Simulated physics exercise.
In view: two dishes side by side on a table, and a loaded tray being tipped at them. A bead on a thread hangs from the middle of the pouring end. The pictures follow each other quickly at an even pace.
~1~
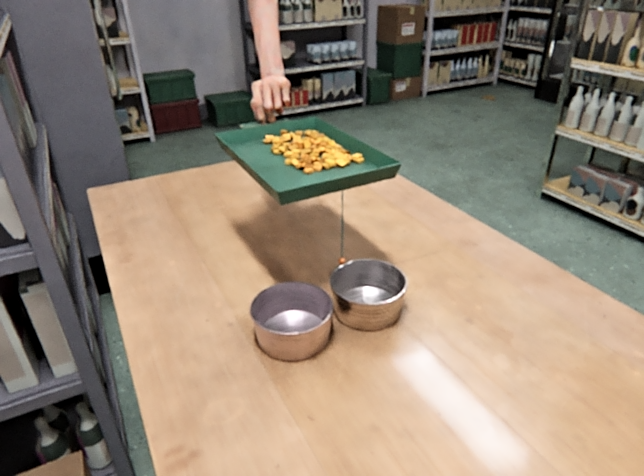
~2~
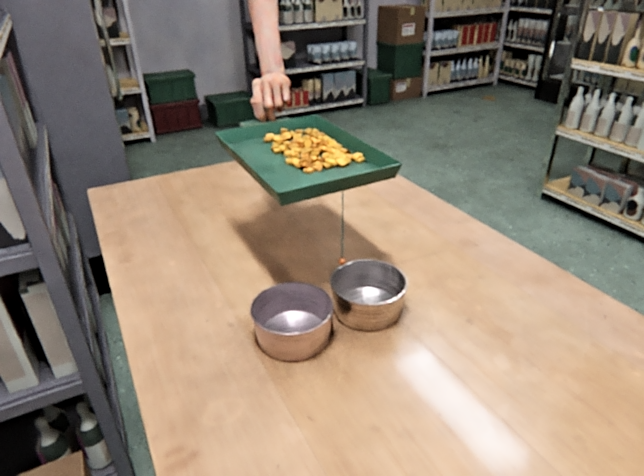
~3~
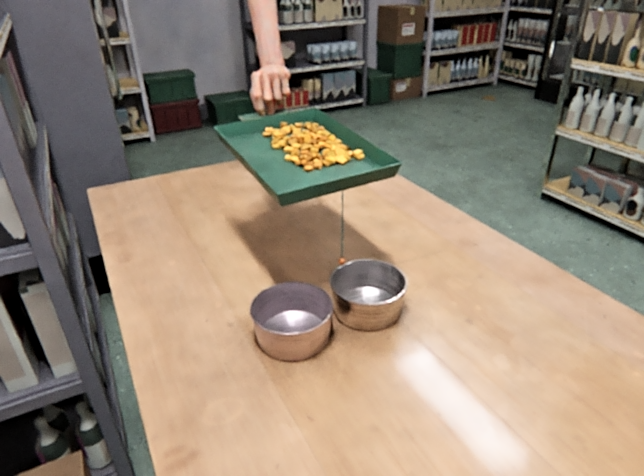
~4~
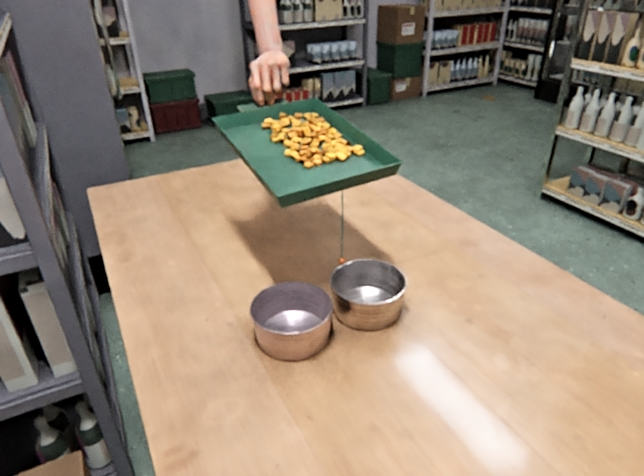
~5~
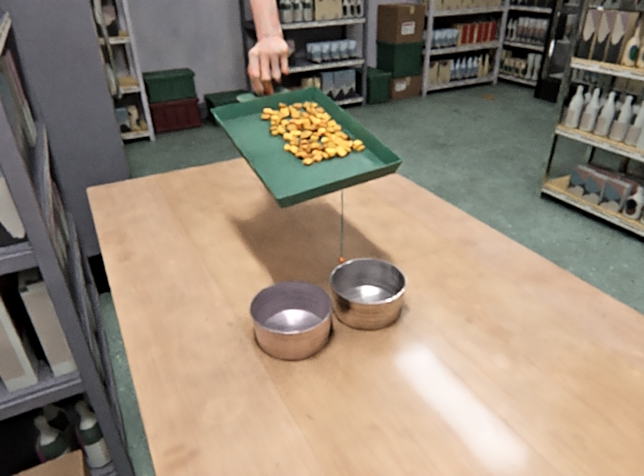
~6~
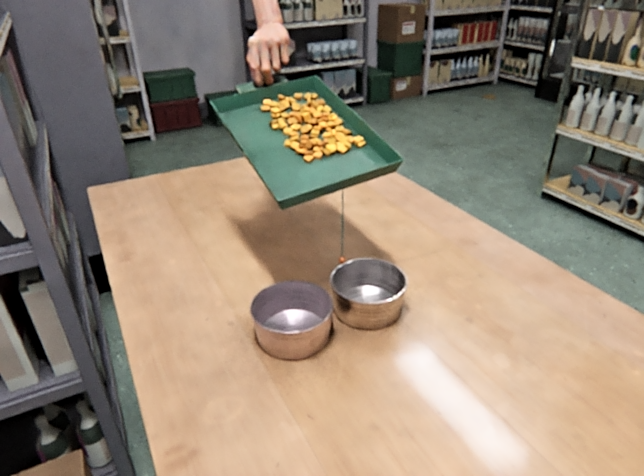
A hand gradually tilts a green tray of cereal squares toward two metal dishes.
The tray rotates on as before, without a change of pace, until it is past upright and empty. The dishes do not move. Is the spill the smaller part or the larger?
In the dishes lies over half of it.
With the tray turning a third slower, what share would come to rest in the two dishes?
Near 90 %.
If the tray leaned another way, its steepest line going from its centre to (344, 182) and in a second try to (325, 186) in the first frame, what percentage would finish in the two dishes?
In turn 60 and 90 in a hundred.
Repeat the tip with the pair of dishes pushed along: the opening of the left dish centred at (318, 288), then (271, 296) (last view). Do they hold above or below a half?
At the first place over half, at the second most of it.
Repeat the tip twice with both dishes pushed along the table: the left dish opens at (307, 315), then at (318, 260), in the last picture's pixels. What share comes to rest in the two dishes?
Near 50 % and 0 %.
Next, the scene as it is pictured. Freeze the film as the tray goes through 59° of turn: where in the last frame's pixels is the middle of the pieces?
Near (311, 187).
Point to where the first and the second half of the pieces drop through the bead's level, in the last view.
Around (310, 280) and then (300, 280).
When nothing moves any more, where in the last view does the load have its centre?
Around (301, 324).
Shortly afterwards, tray tipped steeply; all but a few on the tray; only a few in the air.
Next, tray tipped right over; near two thirds on the tray; near a quarter in the left dish; only a few in the right dish; only a few outside both; a little in the air.
Some moments later, tray tipped past a quarter turn; the bulk in the left dish; a little in the right dish; a little outside both.
In the end, tray tipped past a quarter turn; the bulk in the left dish; a little in the right dish; a little outside both.
